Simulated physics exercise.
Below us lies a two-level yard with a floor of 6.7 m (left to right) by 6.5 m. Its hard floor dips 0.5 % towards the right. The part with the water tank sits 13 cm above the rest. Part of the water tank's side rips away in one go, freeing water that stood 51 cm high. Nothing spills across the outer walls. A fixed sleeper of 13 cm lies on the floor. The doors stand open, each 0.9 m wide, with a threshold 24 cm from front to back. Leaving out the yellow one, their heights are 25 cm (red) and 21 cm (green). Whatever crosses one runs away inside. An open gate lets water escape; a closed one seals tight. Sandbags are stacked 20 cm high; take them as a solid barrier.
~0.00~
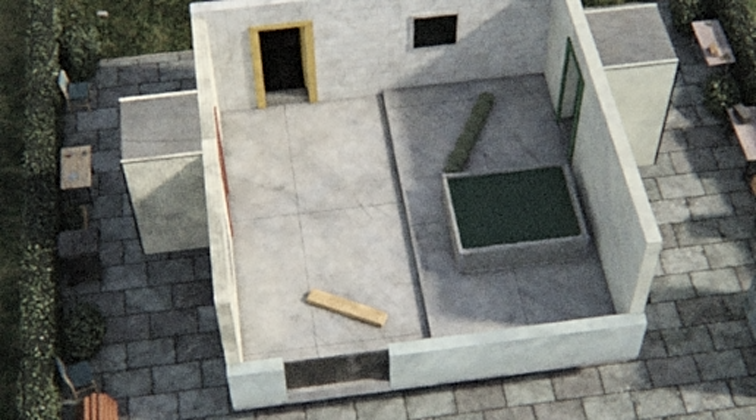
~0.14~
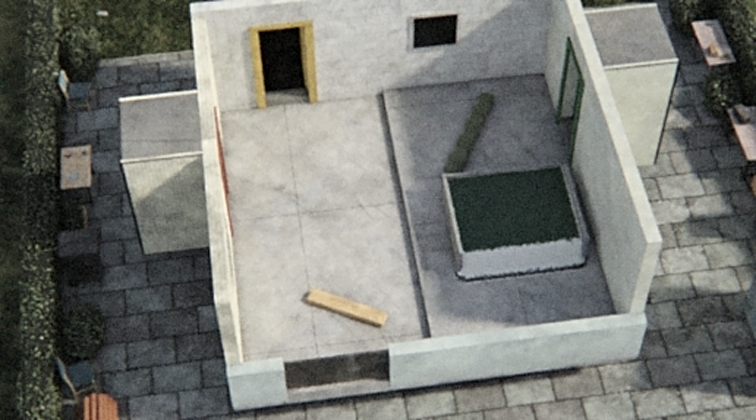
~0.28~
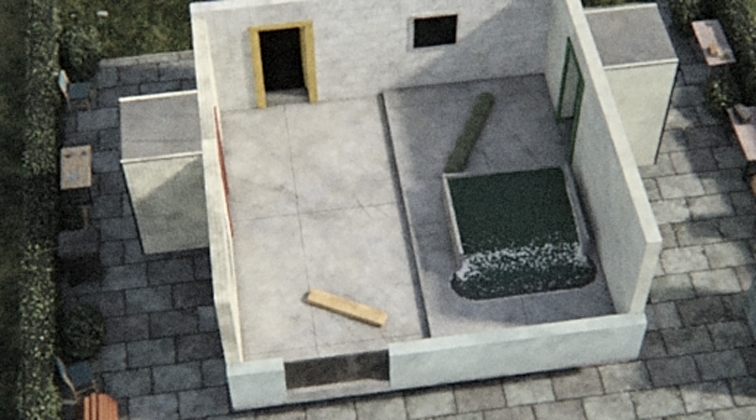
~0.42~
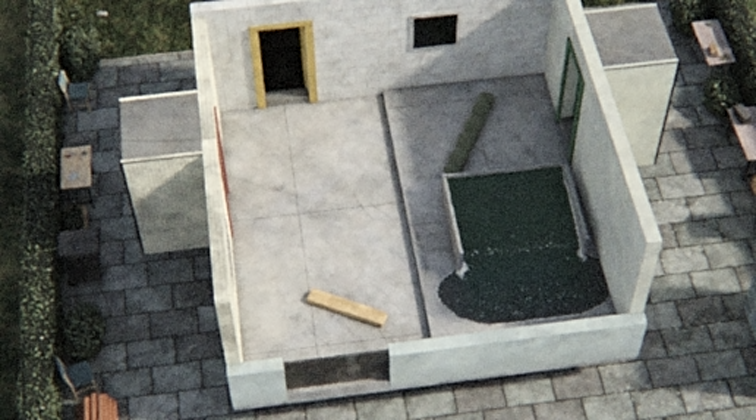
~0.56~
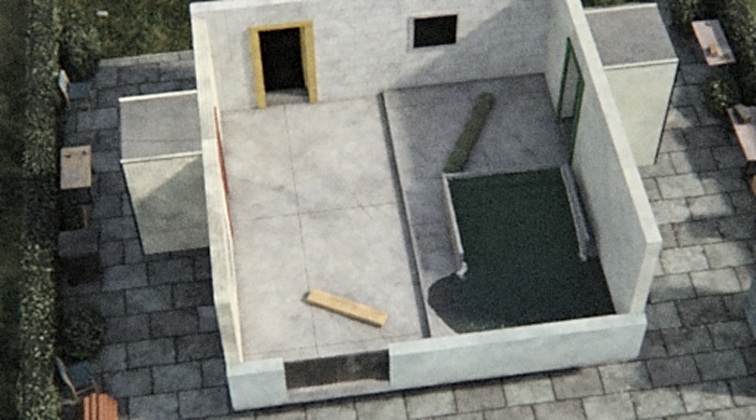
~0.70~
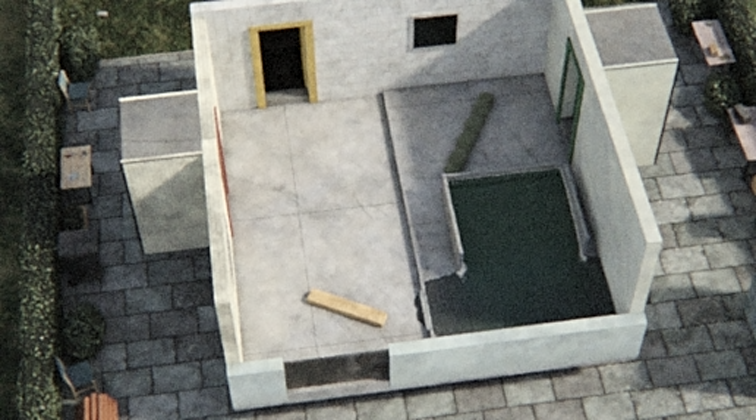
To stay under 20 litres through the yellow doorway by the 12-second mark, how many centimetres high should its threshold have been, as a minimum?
Close to 6 cm is just enough.
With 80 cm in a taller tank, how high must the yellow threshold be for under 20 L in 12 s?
Some 12.5 cm.
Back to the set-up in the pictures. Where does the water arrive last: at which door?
The yellow one.
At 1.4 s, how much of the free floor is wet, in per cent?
Some 15 per cent of it.
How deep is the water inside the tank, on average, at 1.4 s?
Some 25 cm.
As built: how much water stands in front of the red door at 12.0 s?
Roughly 3.0 cm deep.
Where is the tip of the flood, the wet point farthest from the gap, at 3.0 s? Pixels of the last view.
Around (246, 387).
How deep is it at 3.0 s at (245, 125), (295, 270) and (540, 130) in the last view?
About 0, 0 and 0 cm.
After 1.4 s water covers 15 % of the floor, deepest (41 cm) near (622, 336); it has not reached the yellow door.
After 3.0 s water covers 30 % of the floor, deepest (24 cm) near (612, 337); it has not reached the yellow door.
After 12.0 s water covers 85 % of the floor, deepest (10 cm) near (383, 121); 8 cm at the yellow door, 0 litres in over its 18 cm threshold.
At the yellow door as built, the water arrived by 6.5 s and peaked near 10 cm at 8.2 s.
With a threshold of 5 cm, 35 litres would have come in within the 12 s; with 7 cm, 12 litres. So under 20 litres takes about 6 cm.
